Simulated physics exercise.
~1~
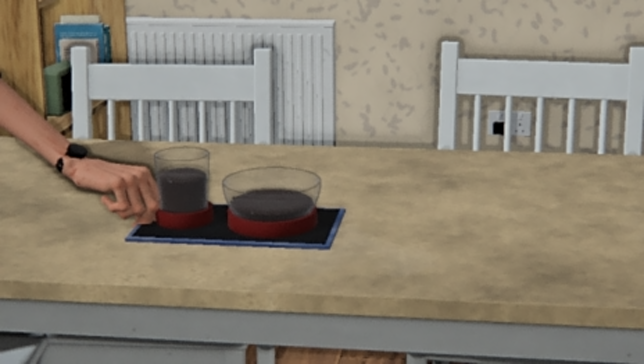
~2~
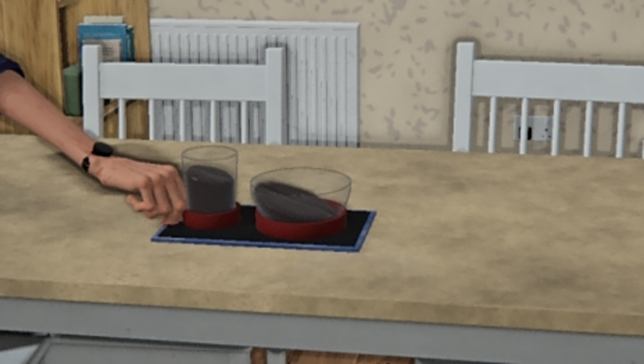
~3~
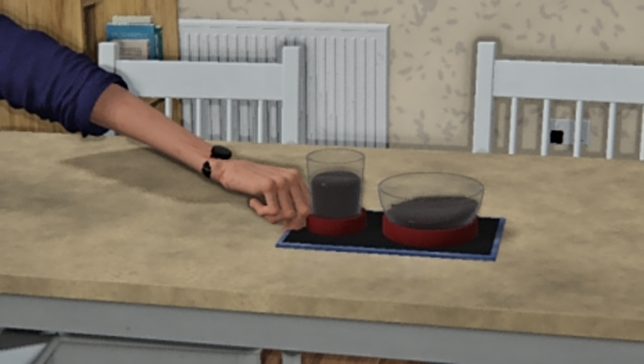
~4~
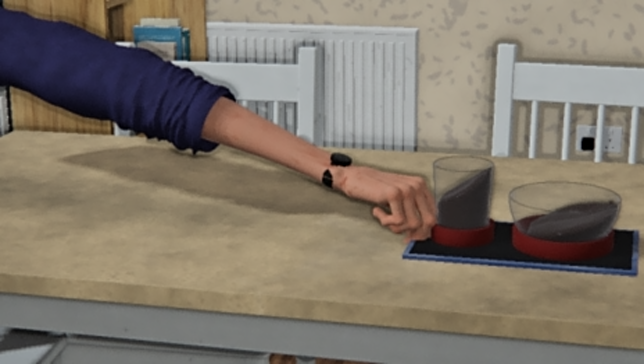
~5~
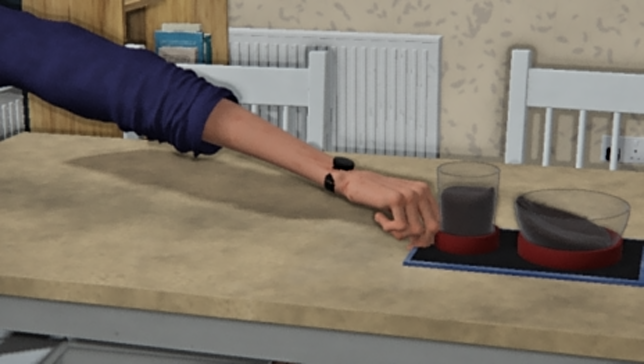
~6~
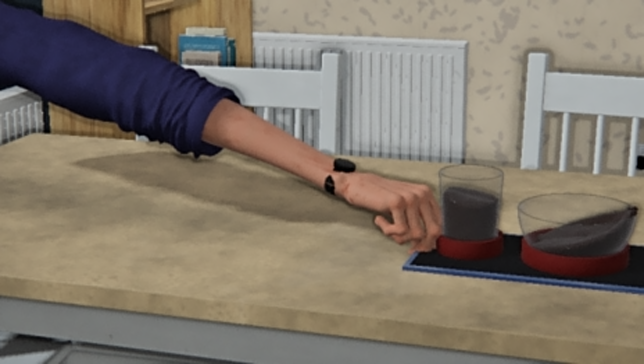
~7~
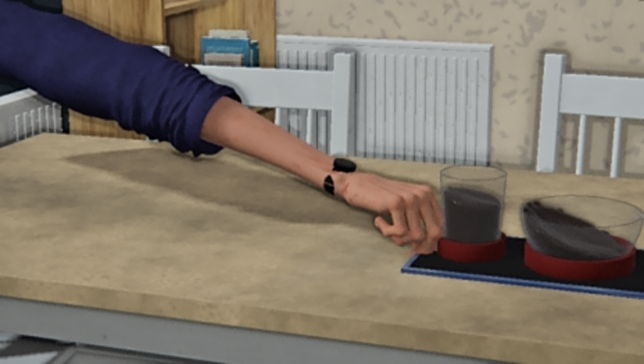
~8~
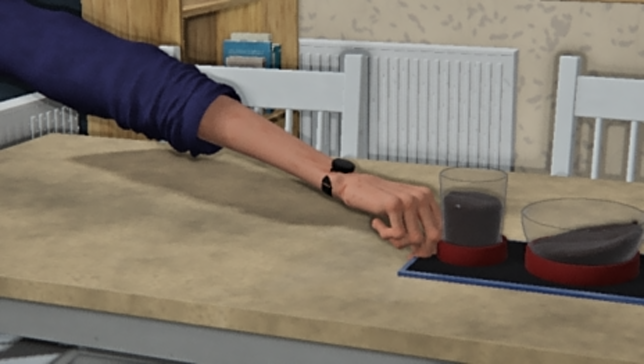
A black tray with a blue edge, carrying a clear tumbler on the left and a wider round bowl on the right, each set in a red holder and holding dark coffee, slides across a pale kitchen table seen from the side and slightly above. White chairs, a radiator and a wooden shelf stand behind. A hand with a black wristband, its arm in a rolled navy sleeve, pushes the tray to the right. The coffee tilts and sloshes in both vessels, most steeply in the bowl. The tray then stops near the right edge, the hand still beside it and the tumbler's coffee nearly level.
